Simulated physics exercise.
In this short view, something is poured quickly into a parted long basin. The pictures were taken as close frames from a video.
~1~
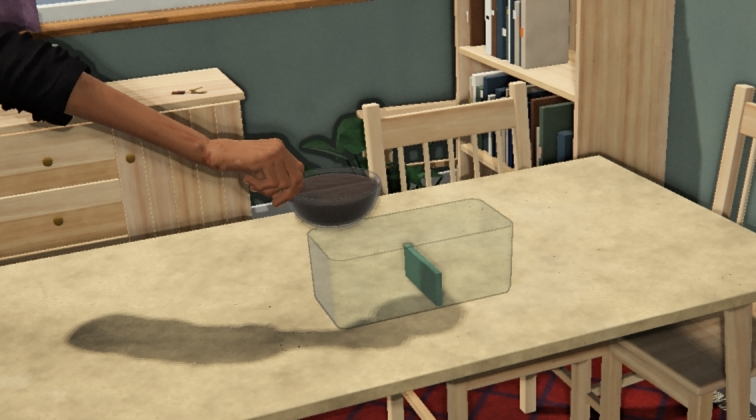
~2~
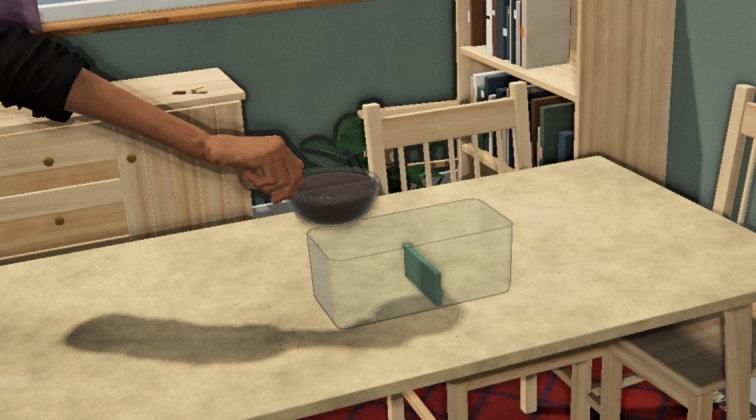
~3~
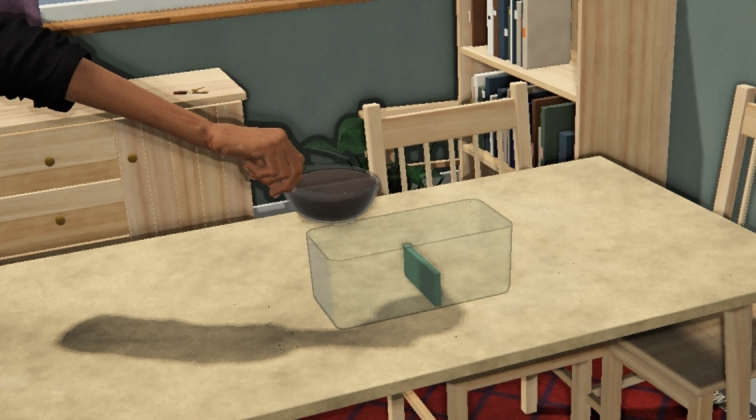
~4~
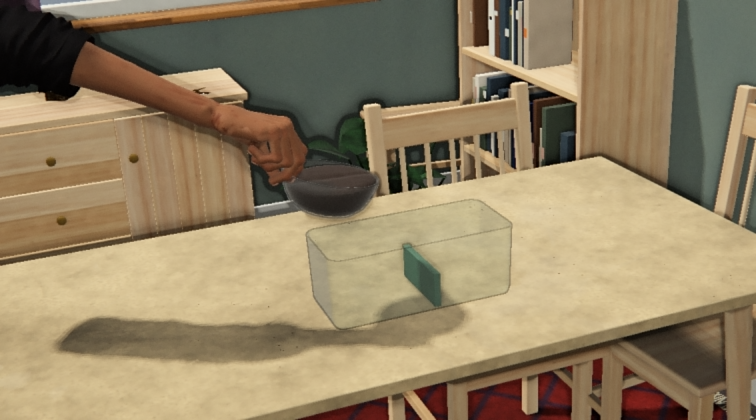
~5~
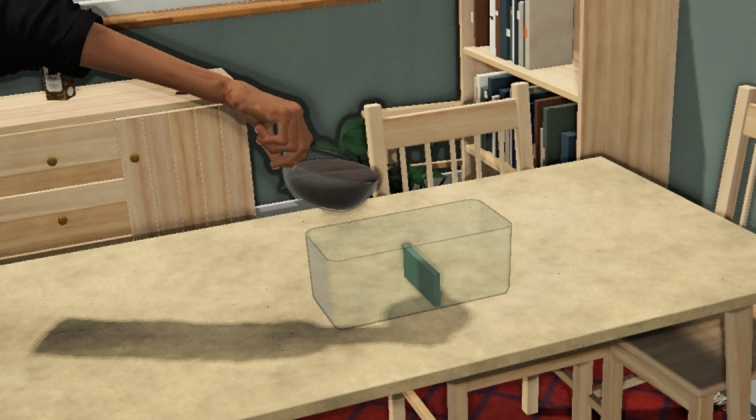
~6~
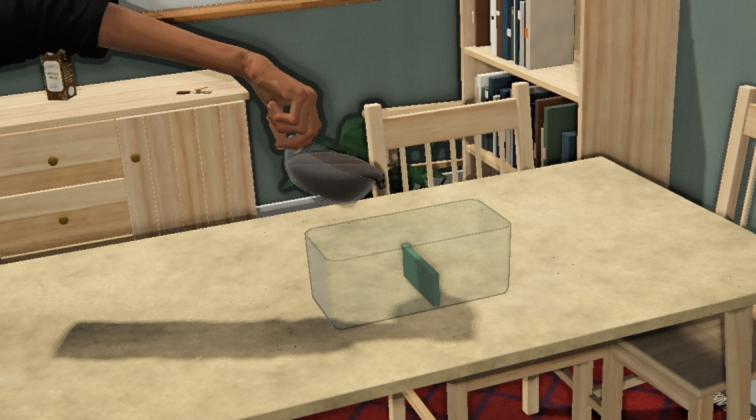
A dark-sleeved arm reaches in from the left over a pale stone-topped table in a room with teal walls, seen from slightly above by a still camera. Its hand holds a dark bowl by the rim above a clear long basin with a green divider, with wooden drawers, chairs and bookshelves behind. The hand rises slightly and tilts the bowl rightward, gently, then more steeply.
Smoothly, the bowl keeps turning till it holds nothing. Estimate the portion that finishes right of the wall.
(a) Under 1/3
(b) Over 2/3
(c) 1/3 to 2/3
(b) Over 2/3.
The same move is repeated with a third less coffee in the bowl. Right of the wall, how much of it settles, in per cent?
It would be somewhere near 80 %.
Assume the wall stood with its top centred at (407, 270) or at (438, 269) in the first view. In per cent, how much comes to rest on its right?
85 per cent first, then 50 per cent.
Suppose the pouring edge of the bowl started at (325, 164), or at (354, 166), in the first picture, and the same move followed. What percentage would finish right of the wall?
5 and 55 per cent.
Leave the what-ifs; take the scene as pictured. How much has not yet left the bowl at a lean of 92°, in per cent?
Amount still in: Approx. 10 %.
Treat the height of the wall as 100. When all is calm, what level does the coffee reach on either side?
About 10 on the left and about 50 on the right.
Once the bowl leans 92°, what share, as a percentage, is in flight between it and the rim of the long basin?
55 per cent.
A moment on, the bowl is tipped on its side and 12 per cent is still to pour, 7 is left of the wall and 27 right of it.
Next, the bowl is tipped right over and 0 per cent is still to pour, 11 is left of the wall and 83 right of it.
Then the bowl is tipped right over and 0 per cent is still to pour, 19 is left of the wall and 79 right of it.
Later the bowl is tipped right over and 0 per cent is still to pour, 19 is left of the wall and 79 right of it.
In the end 19 per cent lies left of the wall, 79 right of it and 2 outside.
